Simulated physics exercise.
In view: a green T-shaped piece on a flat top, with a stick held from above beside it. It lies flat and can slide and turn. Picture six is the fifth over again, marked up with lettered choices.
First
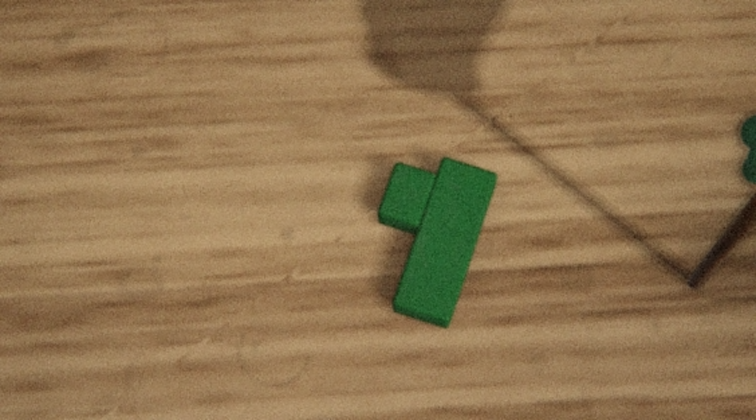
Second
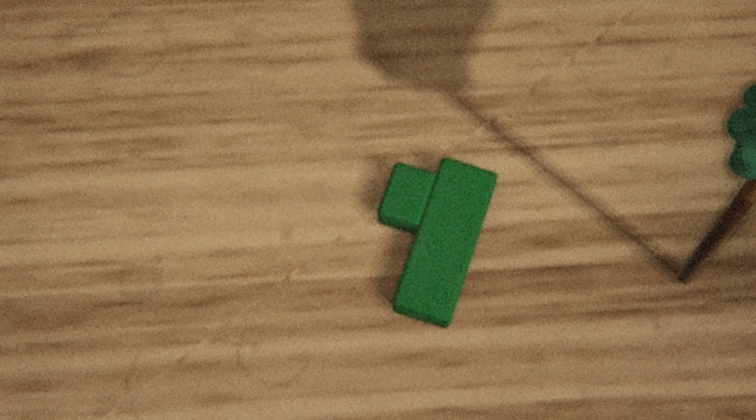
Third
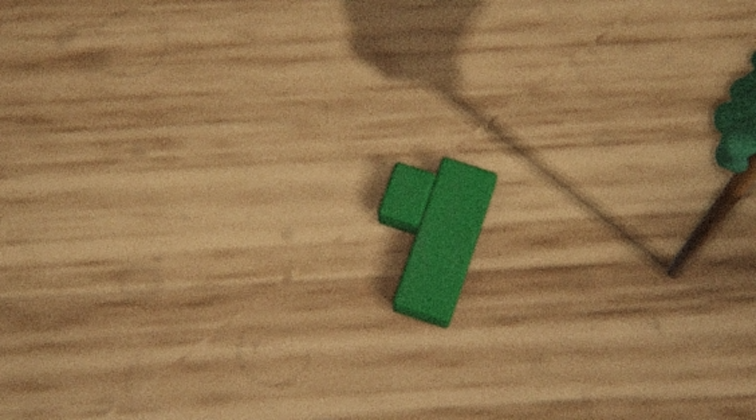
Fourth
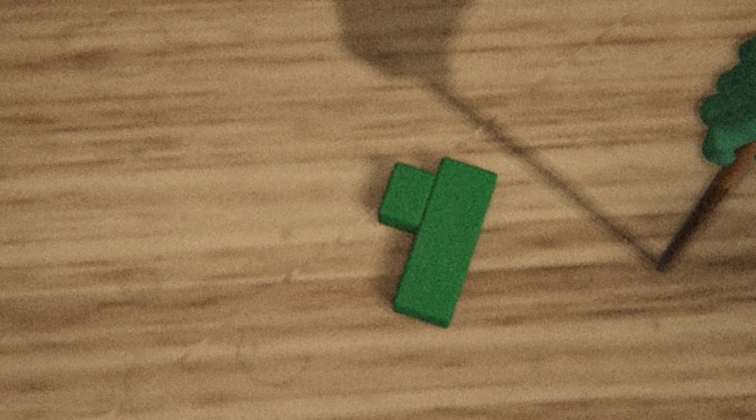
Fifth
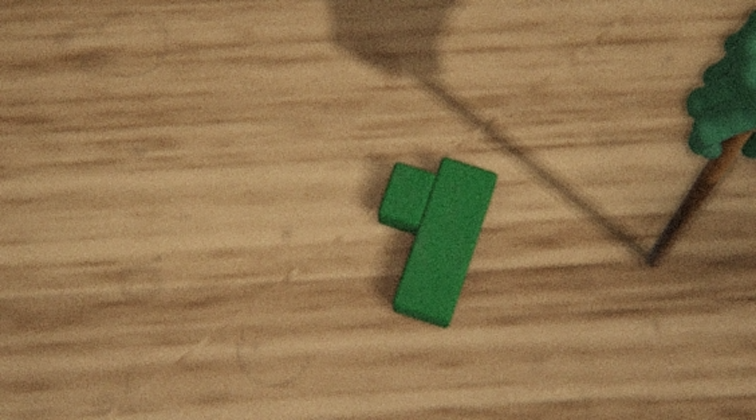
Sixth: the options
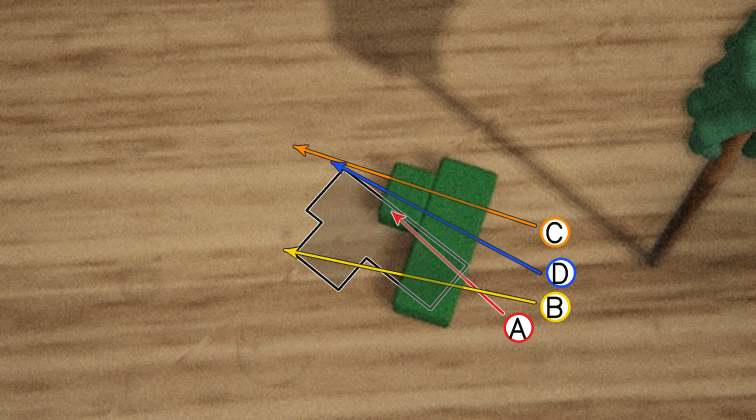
A dark stick with a bumpy green top, partly in view at the right edge, slides slightly left and upward, bringing more of its top into sight. Its long shadow shifts left along with it across the wood-grained surface, while the green T-shaped piece near the middle stays still, untouched.
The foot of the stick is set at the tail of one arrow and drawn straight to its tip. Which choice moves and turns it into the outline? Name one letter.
Take C.
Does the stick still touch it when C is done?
No.
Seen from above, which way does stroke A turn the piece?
Clockwise.
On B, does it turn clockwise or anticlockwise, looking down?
Clockwise.
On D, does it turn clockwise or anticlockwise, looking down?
It turns anticlockwise.
On the copy, A from (503, 314) to (392, 212); B from (535, 303) to (285, 250); C from (535, 226) to (294, 146); D from (540, 273) to (332, 162).
On C. First, foot of the stick (447, 198), piece (419, 233).
Then, foot of the stick (360, 169), piece (387, 231).
Finally, foot of the stick (294, 147), piece (386, 231); it fills the outline.
By contrast, A leaves the piece out of the outline, at (379, 165); B leaves the piece out of the outline, at (372, 201); D leaves the piece out of the outline, at (350, 215).
